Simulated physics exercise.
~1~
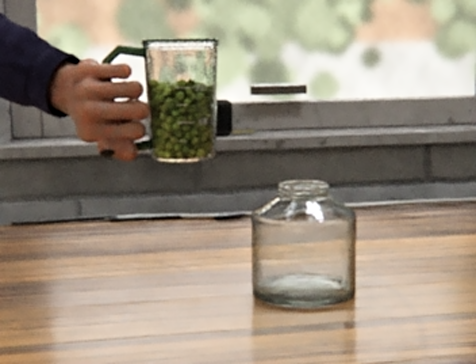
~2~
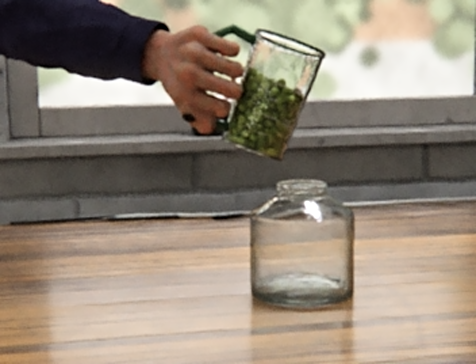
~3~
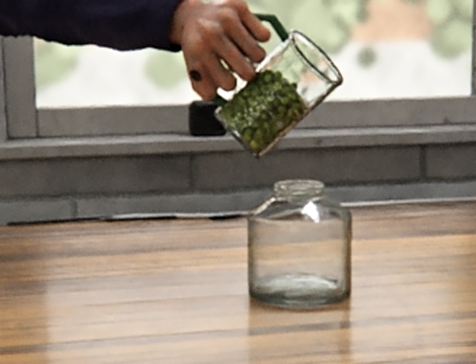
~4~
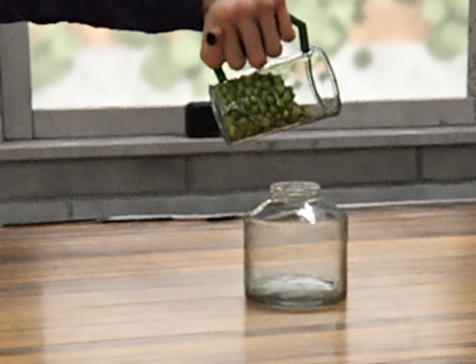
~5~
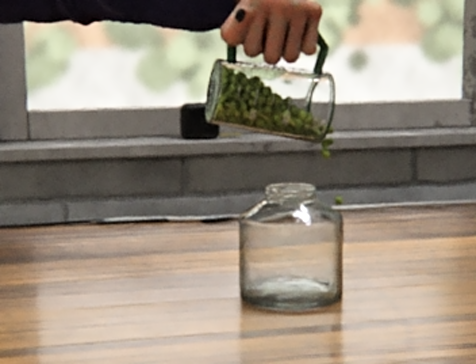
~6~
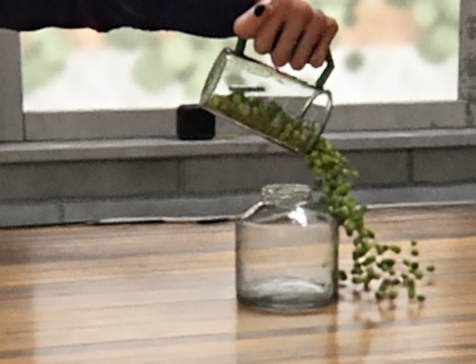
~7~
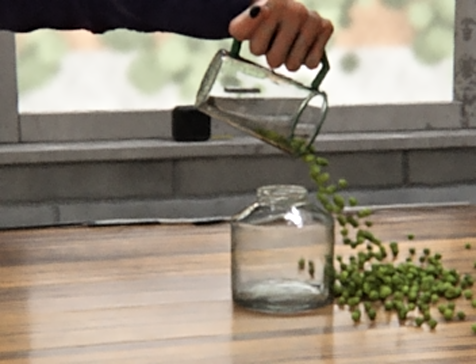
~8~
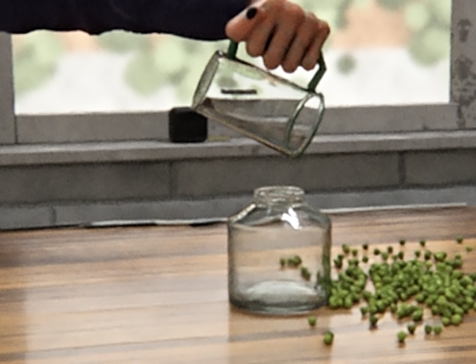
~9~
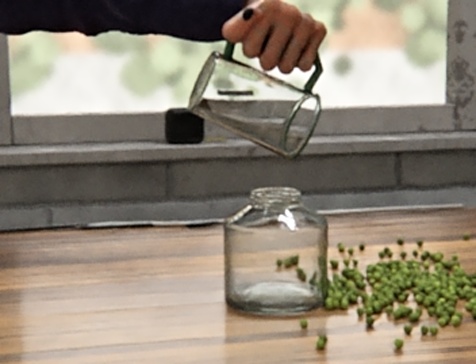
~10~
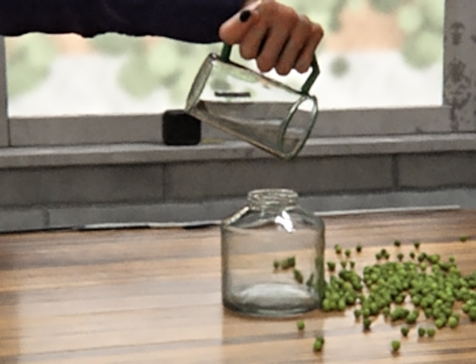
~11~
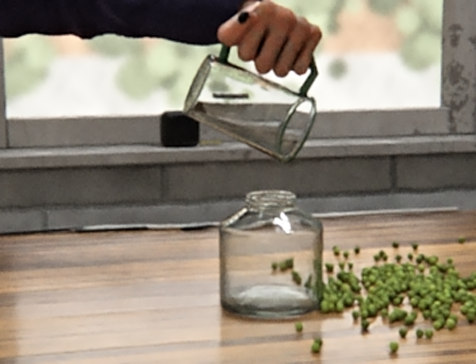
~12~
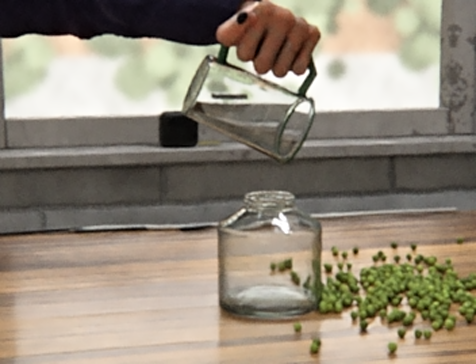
At the start, a hand holds a clear glass cup by its handle, nearly full of small green peas, above and to the left of an empty glass jar on a wooden table. The hand moves the cup right and tips it onto its side over the jar. A few peas dribble from the rim, then a thick stream pours out, missing the jar's mouth and falling past its right side. The peas bounce and spread across the tabletop. Finally the emptied cup stays tilted above the still empty jar, with the peas scattered on the table.
